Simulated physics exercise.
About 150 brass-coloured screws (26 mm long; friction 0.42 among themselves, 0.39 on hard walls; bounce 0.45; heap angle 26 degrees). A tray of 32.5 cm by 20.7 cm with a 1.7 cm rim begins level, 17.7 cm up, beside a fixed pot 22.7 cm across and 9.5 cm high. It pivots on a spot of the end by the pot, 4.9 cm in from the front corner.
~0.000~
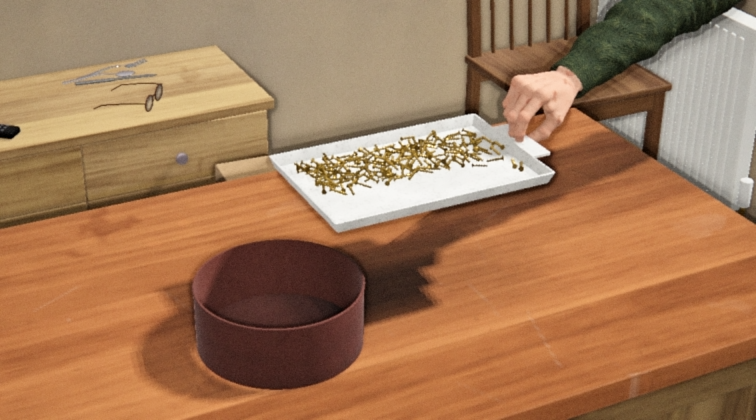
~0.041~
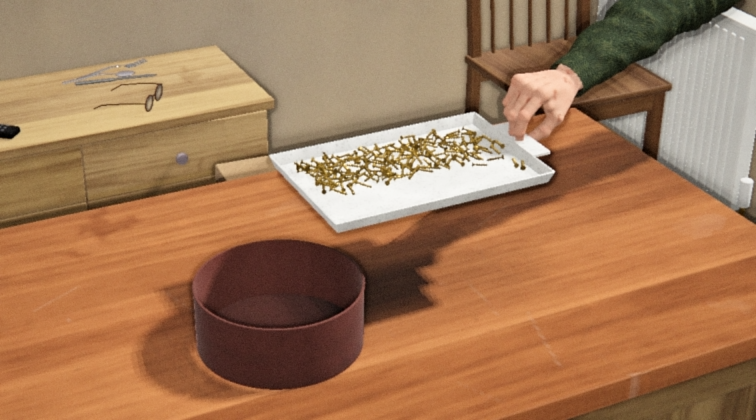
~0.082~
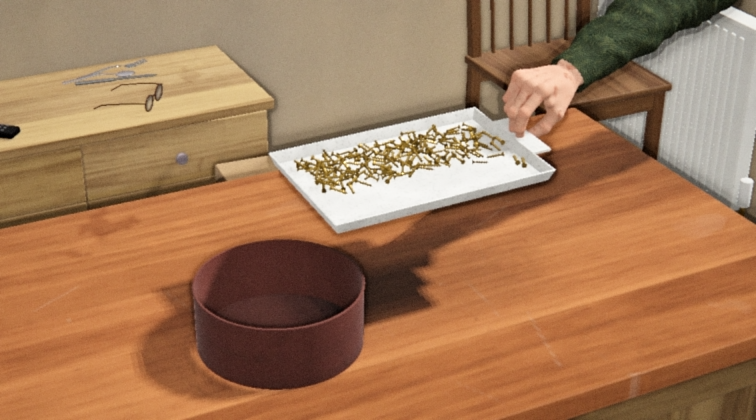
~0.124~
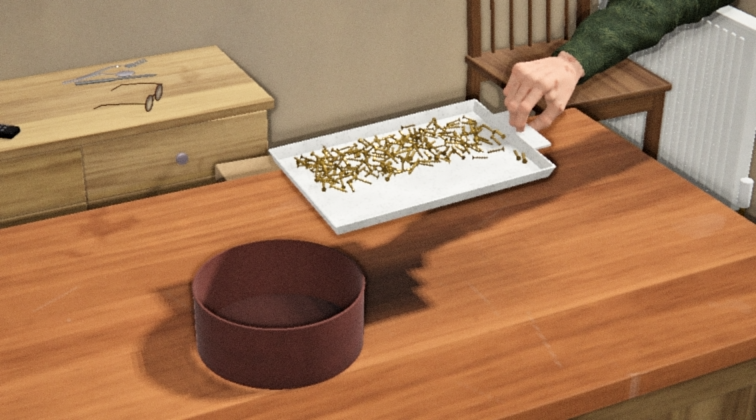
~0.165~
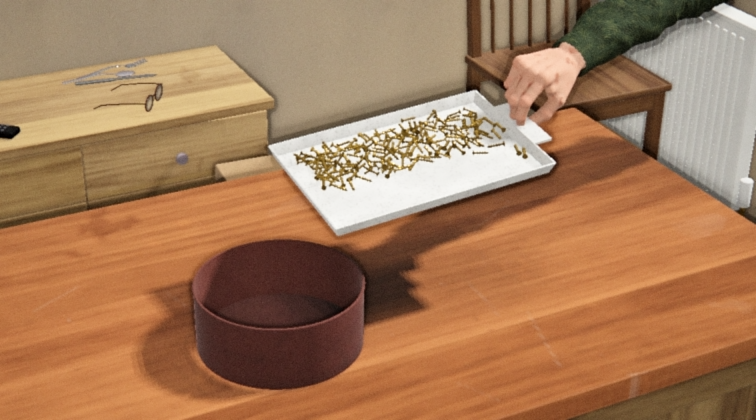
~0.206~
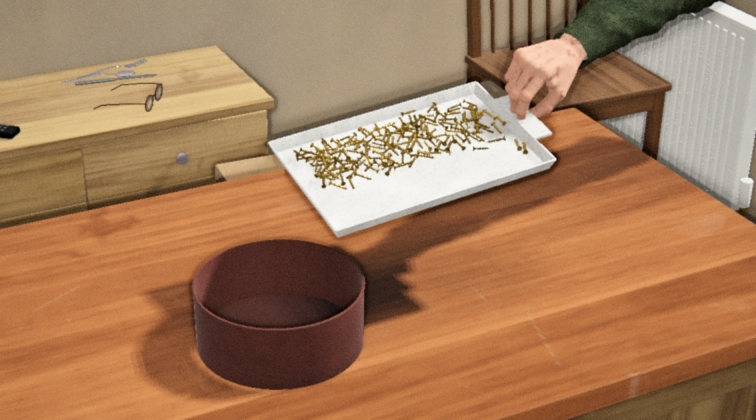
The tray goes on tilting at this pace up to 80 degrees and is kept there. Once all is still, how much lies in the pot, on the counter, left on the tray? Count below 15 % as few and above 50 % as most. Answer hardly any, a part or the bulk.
In the pot: The bulk; on the counter: A part; left on the tray: Hardly any.
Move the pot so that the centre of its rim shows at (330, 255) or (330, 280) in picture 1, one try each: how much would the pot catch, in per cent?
About 70 and 90 per cent.
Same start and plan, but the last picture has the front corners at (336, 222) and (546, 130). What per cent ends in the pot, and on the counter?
Pot 75, counter 25.
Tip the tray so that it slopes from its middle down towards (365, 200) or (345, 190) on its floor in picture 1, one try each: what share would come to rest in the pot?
Some 100 and 55 per cent.
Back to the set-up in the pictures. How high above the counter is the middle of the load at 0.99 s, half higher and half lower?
Roughly 16 cm.
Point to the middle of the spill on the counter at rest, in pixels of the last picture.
Near (397, 364).
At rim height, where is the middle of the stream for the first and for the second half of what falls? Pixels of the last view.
First near (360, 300), later near (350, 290).
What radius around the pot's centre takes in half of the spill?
Some 18 cm.
After 0.67 s, tilt 43 degrees; the tray holds 100 %, the pot 0 %.
After 0.99 s, tilt 66 degrees; the tray holds 50 %, the pot 10 %.
Then, at 1.39 s, tilt 80 degrees; the tray holds 5 %, the pot 55 %.
By 2.2 s all is still; pot 60 %, counter 40 %, tray 0 %.
